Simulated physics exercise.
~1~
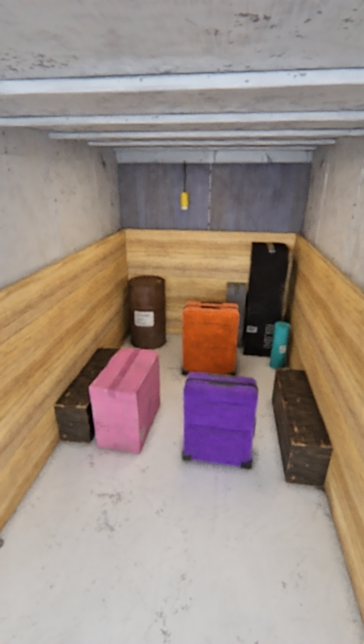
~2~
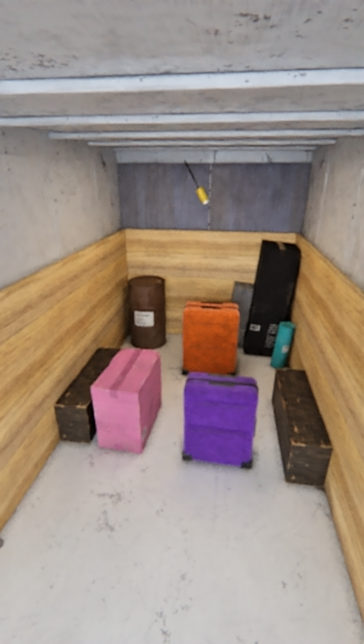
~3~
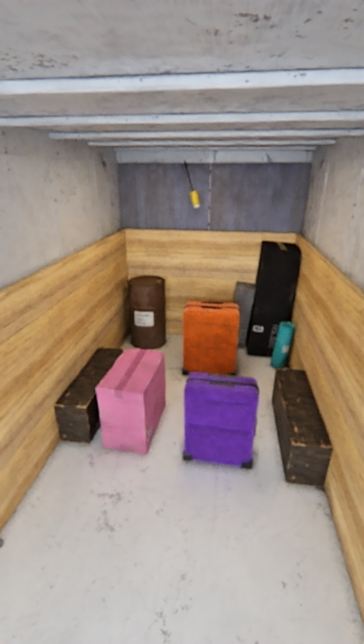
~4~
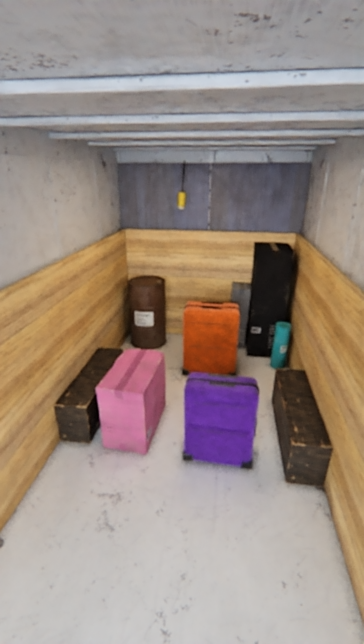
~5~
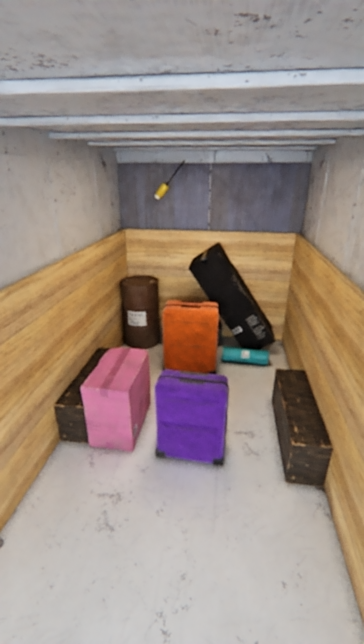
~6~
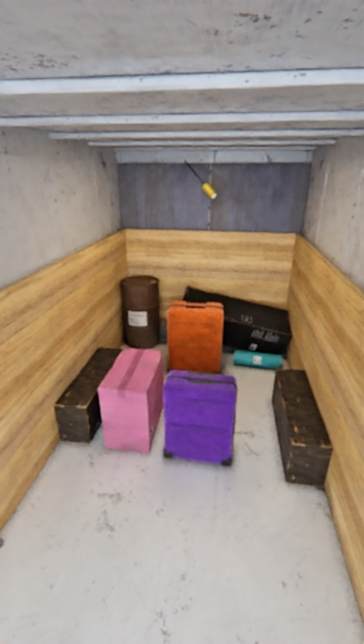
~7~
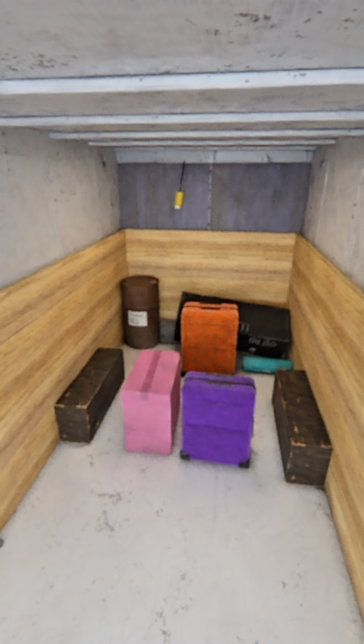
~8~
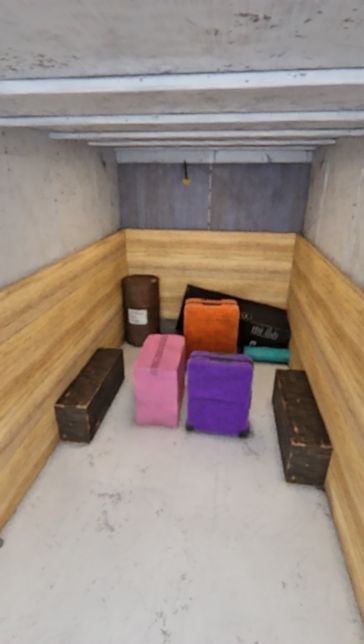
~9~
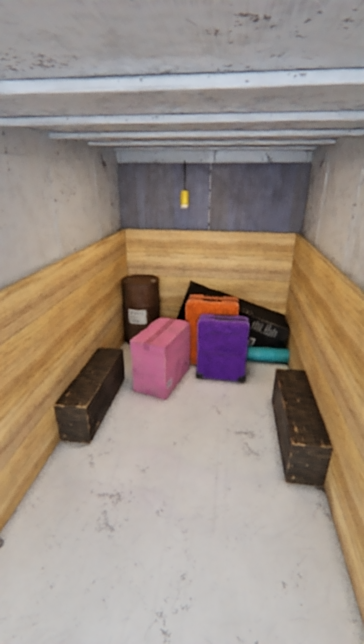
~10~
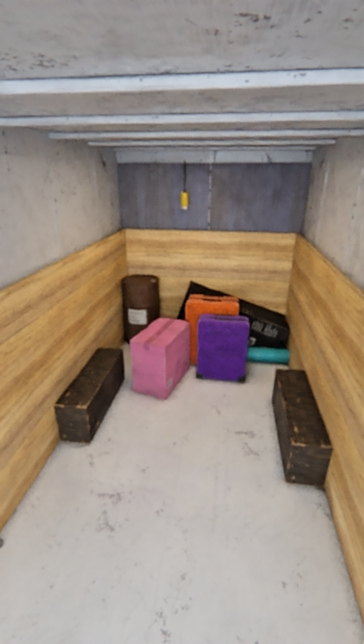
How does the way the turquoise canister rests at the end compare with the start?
At the start the turquoise canister stands upright near the right wall, and at the end it is lying on its side.
